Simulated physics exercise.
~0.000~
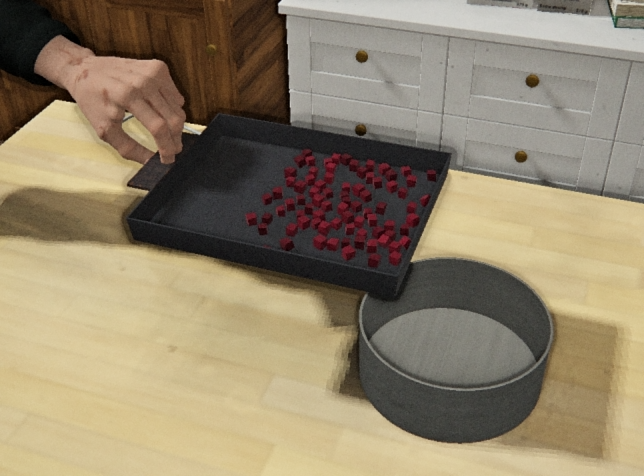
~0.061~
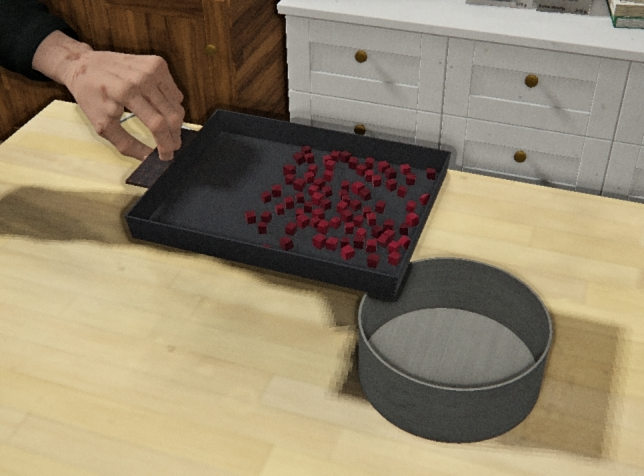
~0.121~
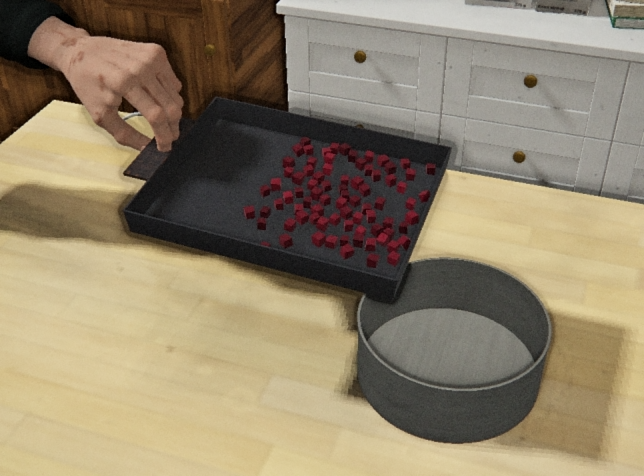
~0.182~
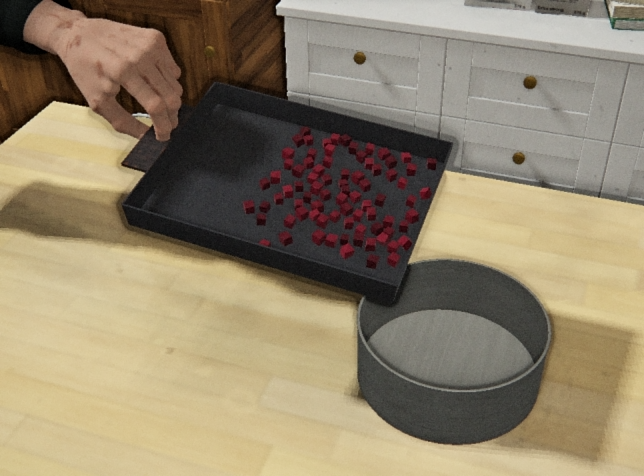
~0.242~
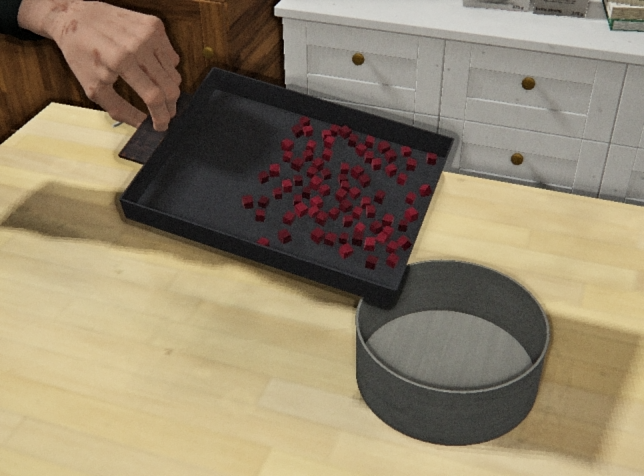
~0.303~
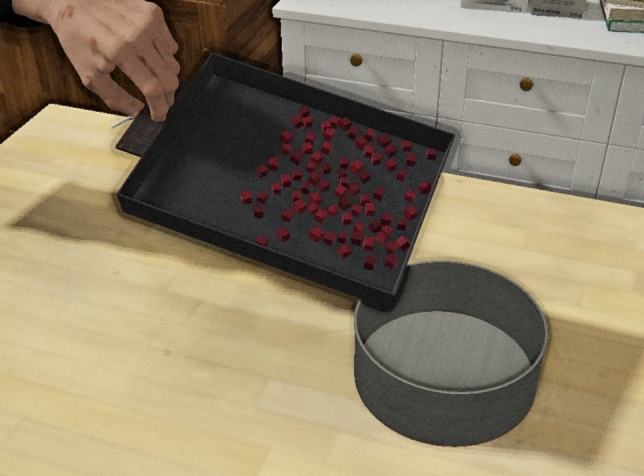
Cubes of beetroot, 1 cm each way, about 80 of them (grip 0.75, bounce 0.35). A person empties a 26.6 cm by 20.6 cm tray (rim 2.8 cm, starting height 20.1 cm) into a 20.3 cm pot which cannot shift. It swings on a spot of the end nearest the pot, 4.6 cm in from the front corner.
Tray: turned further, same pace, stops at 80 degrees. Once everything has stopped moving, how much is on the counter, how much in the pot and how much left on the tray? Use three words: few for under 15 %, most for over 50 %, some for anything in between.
Counter: Some; pot: Few; tray: Most.
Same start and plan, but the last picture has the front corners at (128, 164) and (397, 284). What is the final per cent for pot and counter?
Per cent by place - pot 5, counter 5.
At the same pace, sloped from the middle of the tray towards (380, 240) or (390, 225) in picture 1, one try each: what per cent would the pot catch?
The share comes to roughly 5 in a hundred, then roughly 10 in a hundred.
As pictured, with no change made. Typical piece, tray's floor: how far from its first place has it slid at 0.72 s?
Roughly 6 cm.
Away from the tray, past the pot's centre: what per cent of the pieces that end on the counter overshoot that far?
Share: Close to 60 %.
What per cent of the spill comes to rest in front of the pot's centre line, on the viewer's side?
Roughly 100 per cent.
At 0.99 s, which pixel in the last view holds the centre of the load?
At about (383, 270).
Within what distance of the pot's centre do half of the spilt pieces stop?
Roughly 20 cm.
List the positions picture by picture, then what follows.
The first picture shows tray tilt 0 degrees, front corners at (130, 217) and (395, 274); middle of the pieces at (347, 202); pot at (455, 318).
The second picture shows tray tilt 1 degrees, front corners at (129, 215) and (395, 275); middle of the pieces at (346, 201).
The third picture shows tray tilt 4 degrees, front corners at (127, 209) and (394, 278), lowest corner right front; middle of the pieces at (346, 196).
The fourth picture shows tray tilt 9 degrees, front corners at (126, 203) and (395, 283), lowest corner right front; middle of the pieces at (346, 192).
The fifth picture shows tray tilt 13 degrees, front corners at (123, 198) and (394, 287), lowest corner right front; middle of the pieces at (345, 187).
The sixth picture shows tray tilt 18 degrees, front corners at (121, 193) and (393, 292), lowest corner right front; middle of the pieces at (344, 183); pot at (450, 321). The tray's pace is about 75 degrees a second.
Then, at 0.72 s, tilt 48 degrees; the tray holds 100 %, the pot 0 %.
After 0.99 s, tilt 68 degrees; the tray holds 90 %, the pot 0 %.
Then, at 1.37 s, tilt 80 degrees; the tray holds 80 %, the pot 0 %.
At rest (2.7 s), counter 30 %, pot 0 %, tray 70 %.
